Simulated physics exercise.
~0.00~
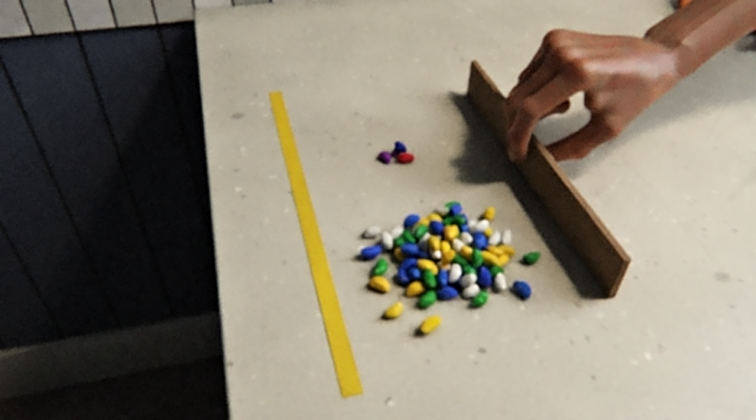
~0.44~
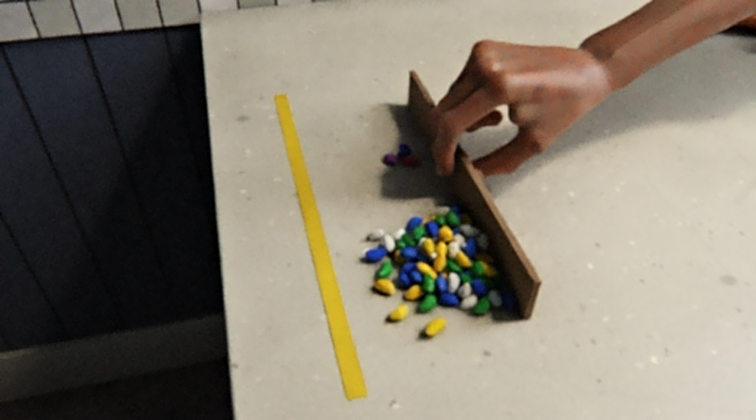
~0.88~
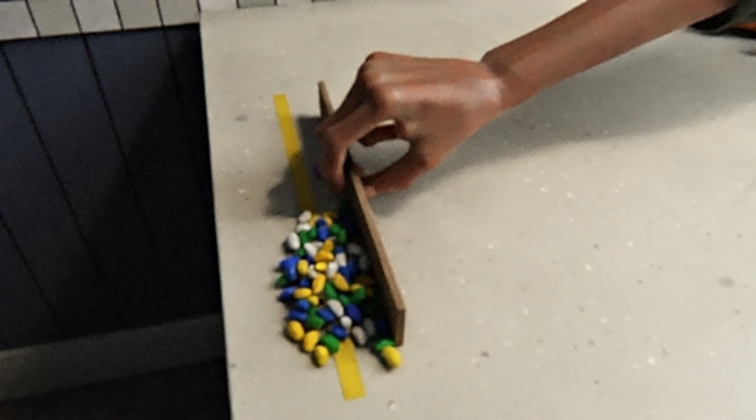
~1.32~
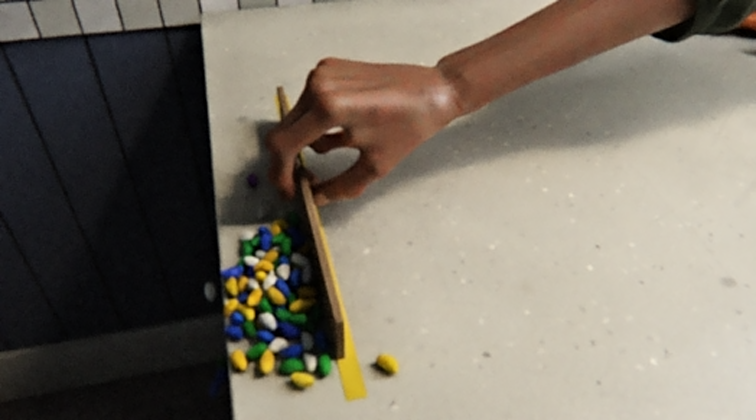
A large heap of glossy bean-like pieces in blue, green, yellow and white lies on a pale speckled table, seen from above at a slant by a slightly swaying camera. Behind it sits a tiny cluster in purple, blue and red, with a strip of yellow tape to the left. A hand reaching in from the upper right slides an upright brown strip leftward, gathering the heap and pushing it across the tape. The strip comes to the tape, leaving a yellow piece behind on its right, while the heap lies crowded at the table's left edge.
